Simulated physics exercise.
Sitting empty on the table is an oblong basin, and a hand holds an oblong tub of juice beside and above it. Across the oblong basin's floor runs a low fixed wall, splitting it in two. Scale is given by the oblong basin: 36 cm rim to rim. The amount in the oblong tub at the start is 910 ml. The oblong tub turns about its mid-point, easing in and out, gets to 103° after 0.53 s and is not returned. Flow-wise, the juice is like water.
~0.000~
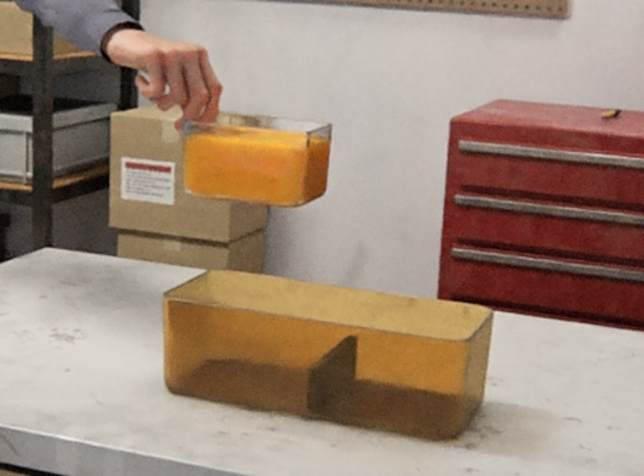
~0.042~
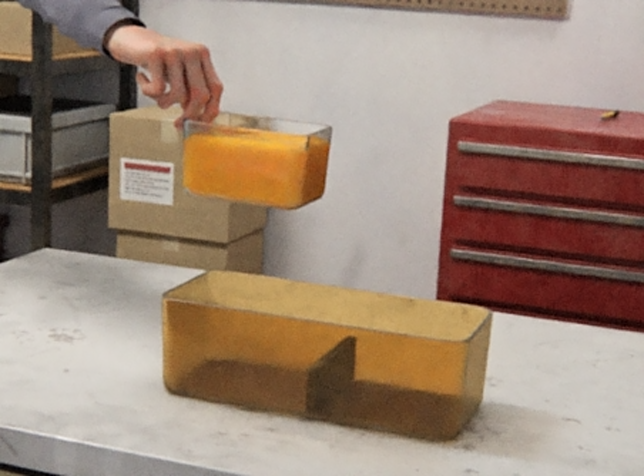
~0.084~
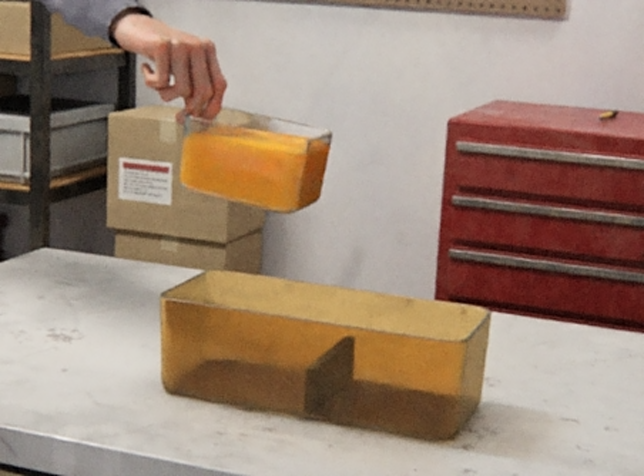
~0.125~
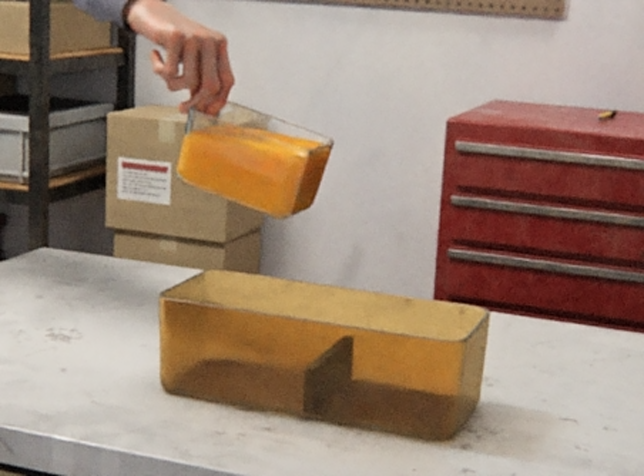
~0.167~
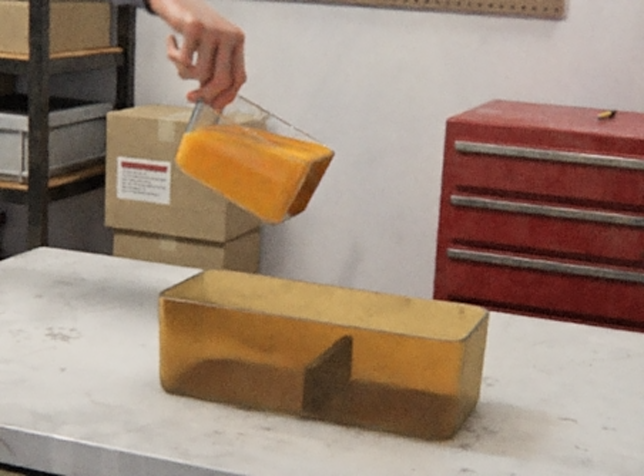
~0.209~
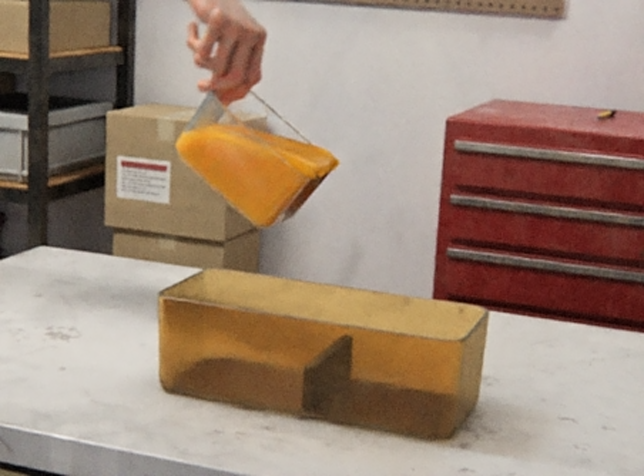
At first, a hand holds a clear oblong tub of orange juice level above an empty amber basin with a low dividing wall, which sits still on the table. The hand then tilts the tub steadily down to the right, and the juice shifts up to its lowered right rim.
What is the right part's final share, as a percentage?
About 67 per cent.
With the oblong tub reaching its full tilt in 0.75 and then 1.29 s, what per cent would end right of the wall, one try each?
70 then 75 %.
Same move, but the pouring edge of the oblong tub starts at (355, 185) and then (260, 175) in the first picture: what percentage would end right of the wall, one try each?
Try 1: Approx. 90 %; try 2: Approx. 10 %.
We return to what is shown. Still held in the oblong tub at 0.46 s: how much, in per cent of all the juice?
I'd put it near 26 percent.
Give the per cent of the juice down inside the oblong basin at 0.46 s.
Estimate - around 26 in a hundred parts.
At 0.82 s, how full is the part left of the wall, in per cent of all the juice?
24 %.
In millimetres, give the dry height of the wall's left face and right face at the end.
The left comes to roughly 44 mm and the right to roughly 26 mm.
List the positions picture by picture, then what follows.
Tilt 0°; pouring edge (320, 130); surface from (203, 131) to (319, 143); the oblong basin's rim runs from (187, 283) to (481, 327); the wall's top is at (335, 352), in the first frame.
Tilt 2°; pouring edge (319, 133); surface from (203, 131) to (318, 144), in the second frame.
Tilt 6°; pouring edge (320, 139); surface from (203, 129) to (318, 146), in the third frame.
Tilt 14°; pouring edge (321, 148); surface from (203, 128) to (320, 149), in the fourth frame.
Tilt 23°; pouring edge (322, 160); surface from (202, 133) to (324, 152), in the fifth frame.
Tilt 35°; pouring edge (320, 174); surface from (200, 129) to (323, 163); 4 per cent is over the edge, in the sixth frame.
By 0.46 s the tilt is 98° and 26 per cent is still to pour, 0 is left of the wall and 26 right of it.
By 0.64 s the tilt is 103° and 5 per cent is still to pour, 13 is left of the wall and 70 right of it.
By 0.82 s the tilt is 103° and 1 per cent is still to pour, 23 is left of the wall and 66 right of it.
By 1.03 s the tilt is 103° and 0 per cent is still to pour, 26 is left of the wall and 68 right of it.
At rest 27 per cent lies left of the wall, 67 right of it and 5 outside.
